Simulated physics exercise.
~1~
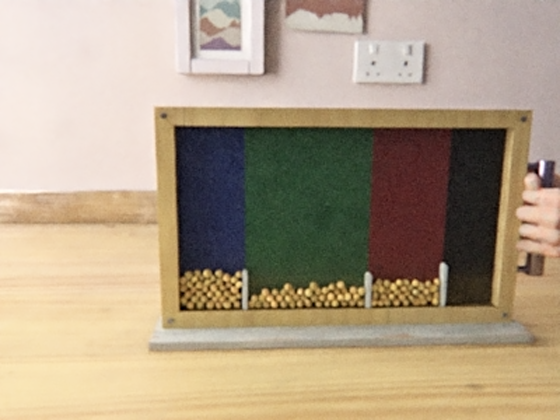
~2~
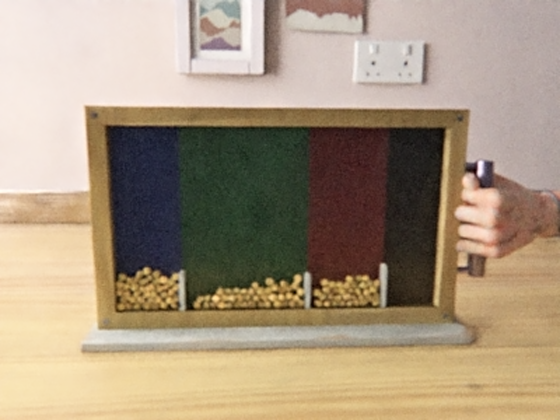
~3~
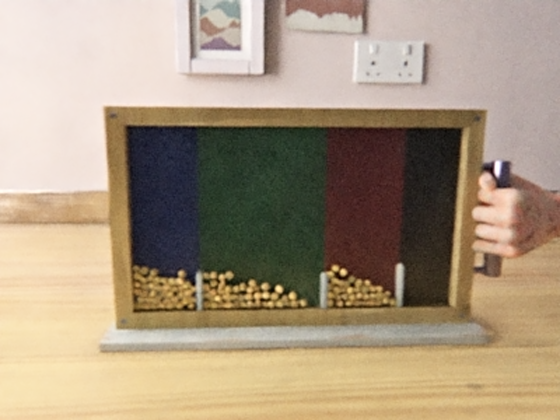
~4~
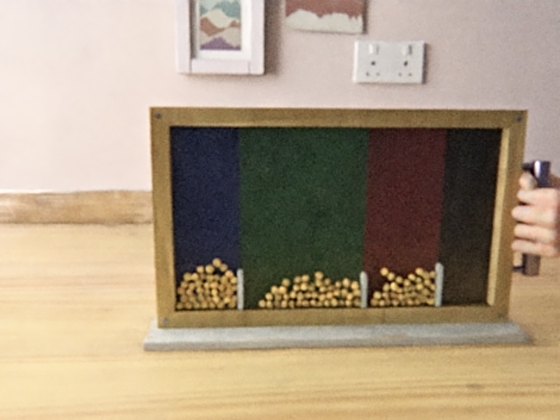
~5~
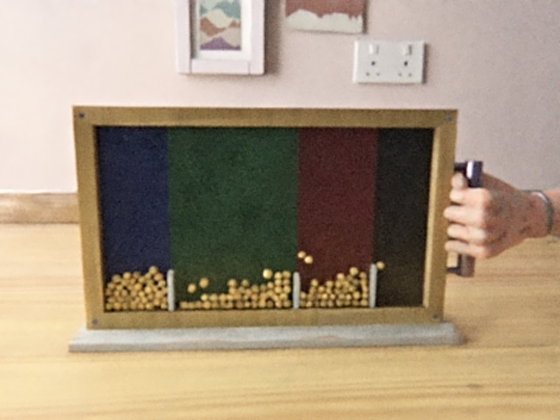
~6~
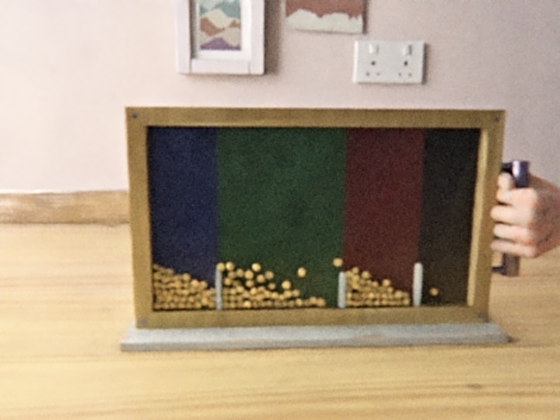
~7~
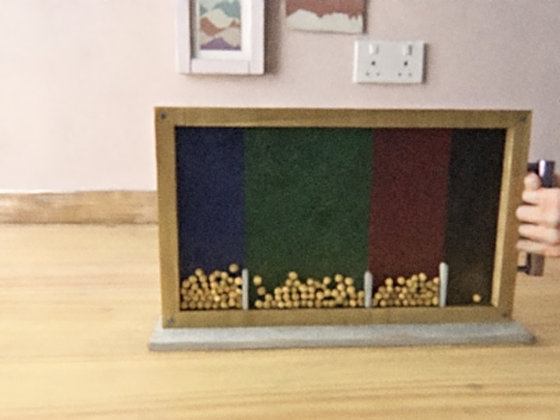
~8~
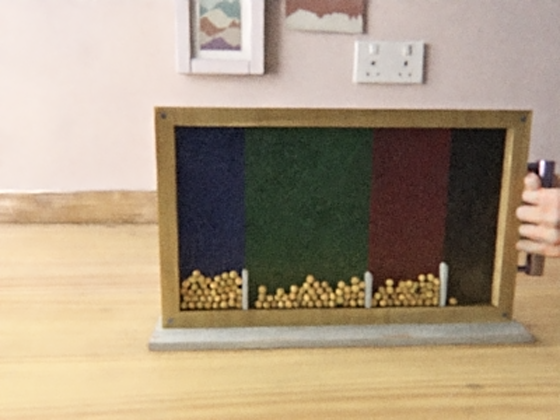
At the start, a hand at the right holds an upright wooden-framed box on a table, its blue, green and red sections holding low heaps of pale beads between short dividers, the black one empty. The hand slides the box left, then back right, and the beads shift and pile unevenly. It pushes the box left again, and a few beads hop above the heaps near the dividers. As the box returns right, a bead appears in the black section. Finally the box stands where it began, the beads settled in low heaps, most still left of the black section.
